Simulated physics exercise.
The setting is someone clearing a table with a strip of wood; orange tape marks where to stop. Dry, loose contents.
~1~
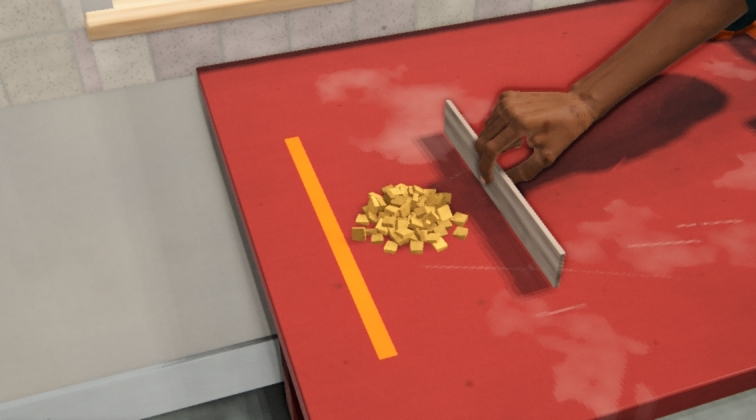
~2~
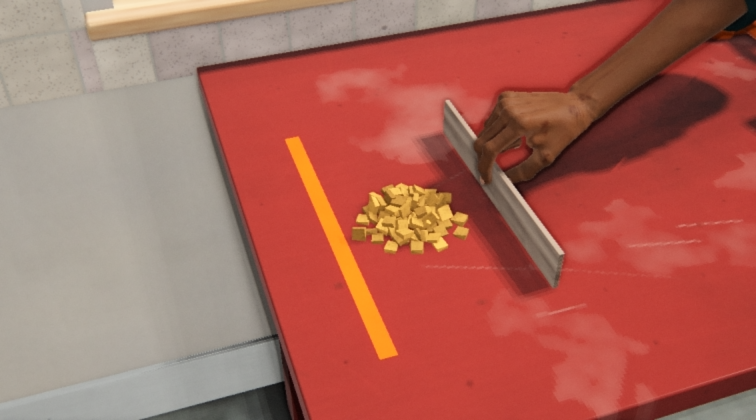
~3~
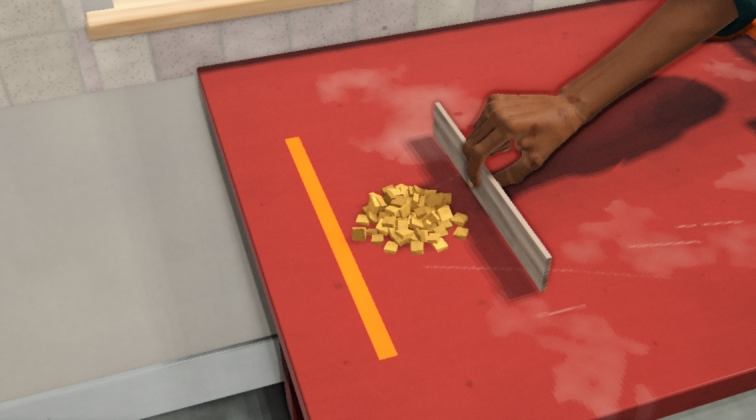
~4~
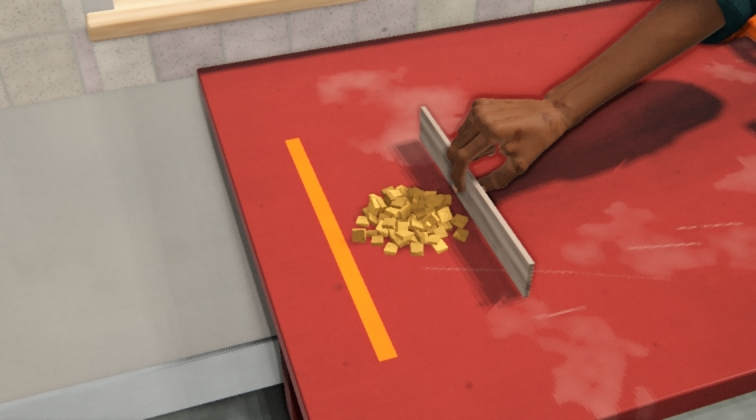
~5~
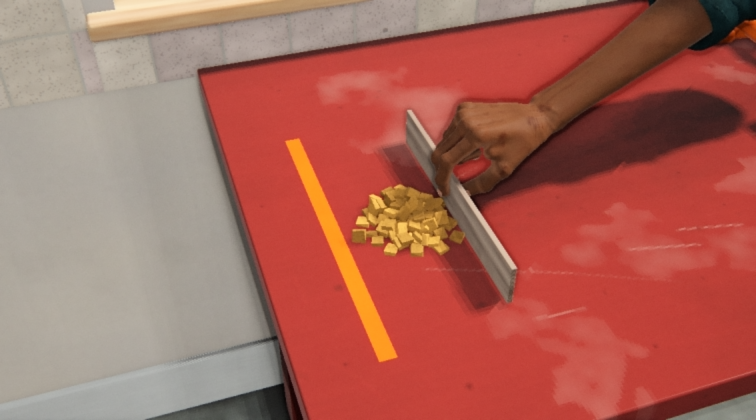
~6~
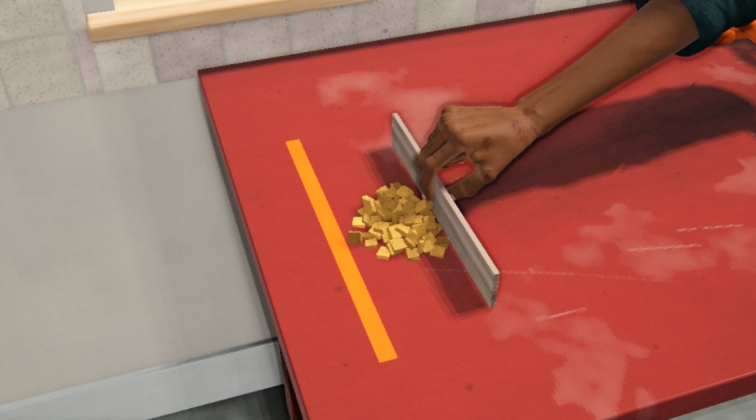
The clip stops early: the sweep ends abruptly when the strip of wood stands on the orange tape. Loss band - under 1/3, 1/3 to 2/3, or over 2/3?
Beneath a third.
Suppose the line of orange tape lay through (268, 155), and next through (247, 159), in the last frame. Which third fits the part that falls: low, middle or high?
Between a third and two thirds; more than two thirds.
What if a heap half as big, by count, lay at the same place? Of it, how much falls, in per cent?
0 %, about.
Just after the last frame, strip of wood still moving, near (380, 196); heap all on the table, its front near (303, 247).
A moment on, strip of wood stopped at the orange tape; heap just a few over the edge.
When it is over, strip of wood stopped at the orange tape; heap just a few over the edge.
